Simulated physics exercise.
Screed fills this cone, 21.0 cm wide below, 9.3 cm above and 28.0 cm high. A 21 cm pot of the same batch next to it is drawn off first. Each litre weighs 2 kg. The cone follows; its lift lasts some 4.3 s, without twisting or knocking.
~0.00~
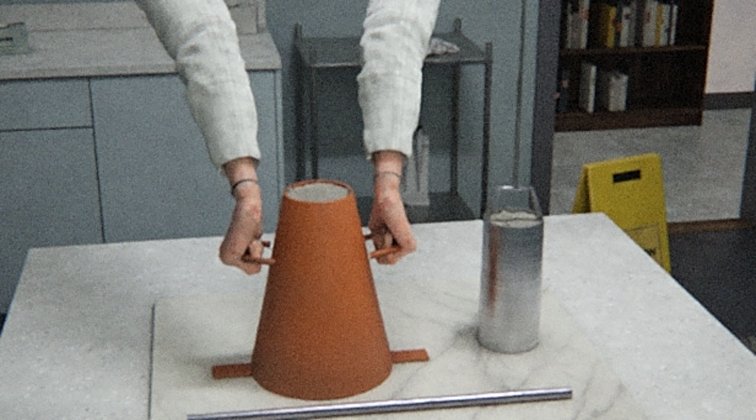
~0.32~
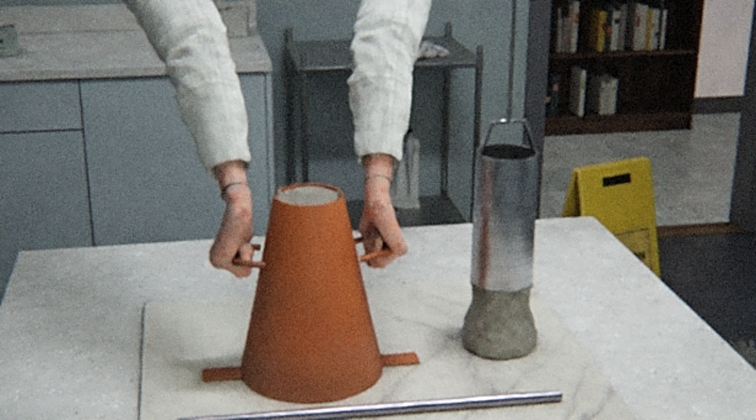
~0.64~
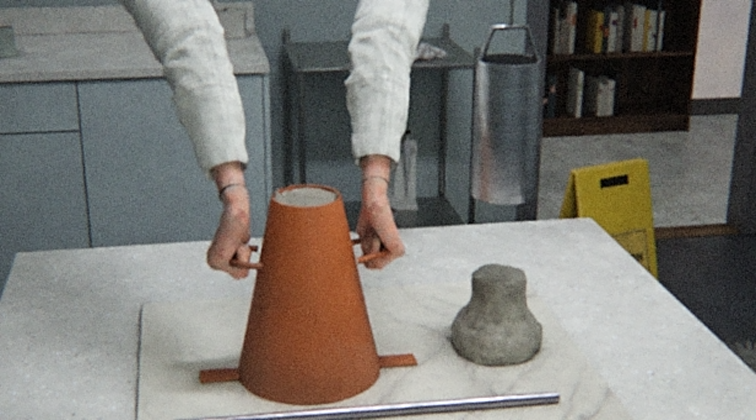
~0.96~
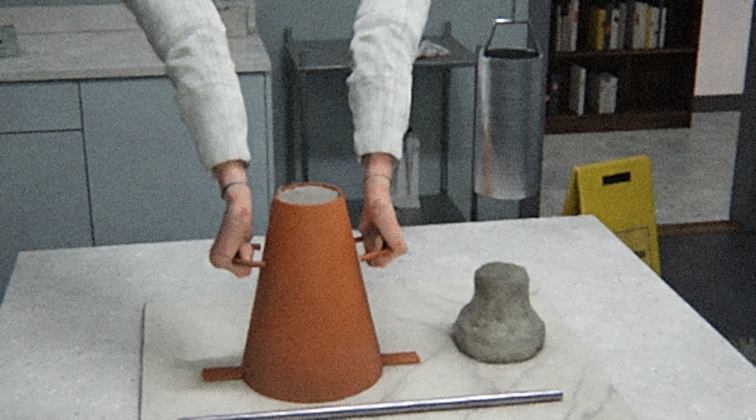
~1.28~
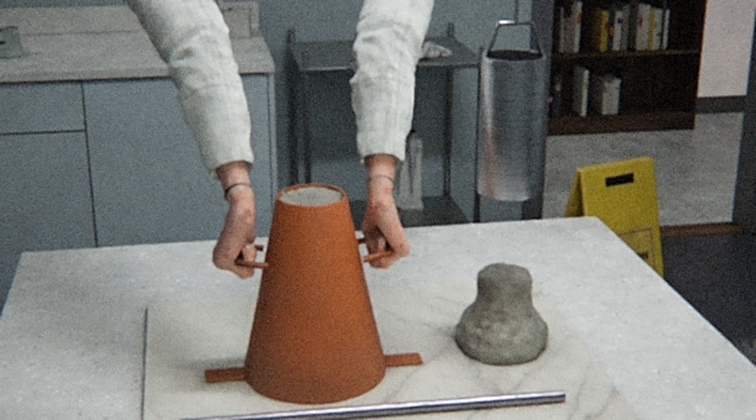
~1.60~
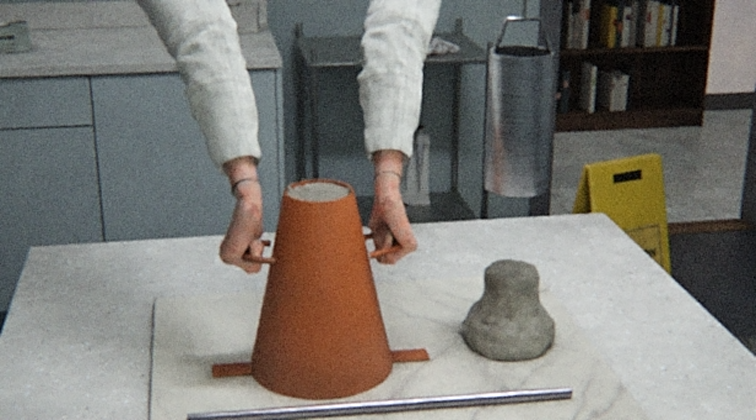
Hands gripping an orange cone by its handles, staying still, while a metal cylinder rises at right, uncovering a slumped grey heap.
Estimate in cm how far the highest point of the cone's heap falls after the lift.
I would say close to 9 cm.
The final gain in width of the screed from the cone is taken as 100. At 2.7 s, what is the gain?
I'd put it at about 70 in a hundred.
After 2.7 s, the cone is up 6.8 cm; the screed has come down 7.3 cm to 21 cm and is 26 cm wide.
After 3.7 s, the cone is up 17 cm; the screed has come down 8.8 cm to 19 cm and is 27 cm wide.
After 4.8 s, the cone is up 28 cm; the screed has come down 8.9 cm to 19 cm and is 27 cm wide.
After 6.1 s, the cone is clear; the screed has come down 9.0 cm to 19 cm and is 27 cm wide.
After 6.6 s, at rest, the cone is clear; the screed has come down 9.0 cm to 19 cm and is 27 cm wide.
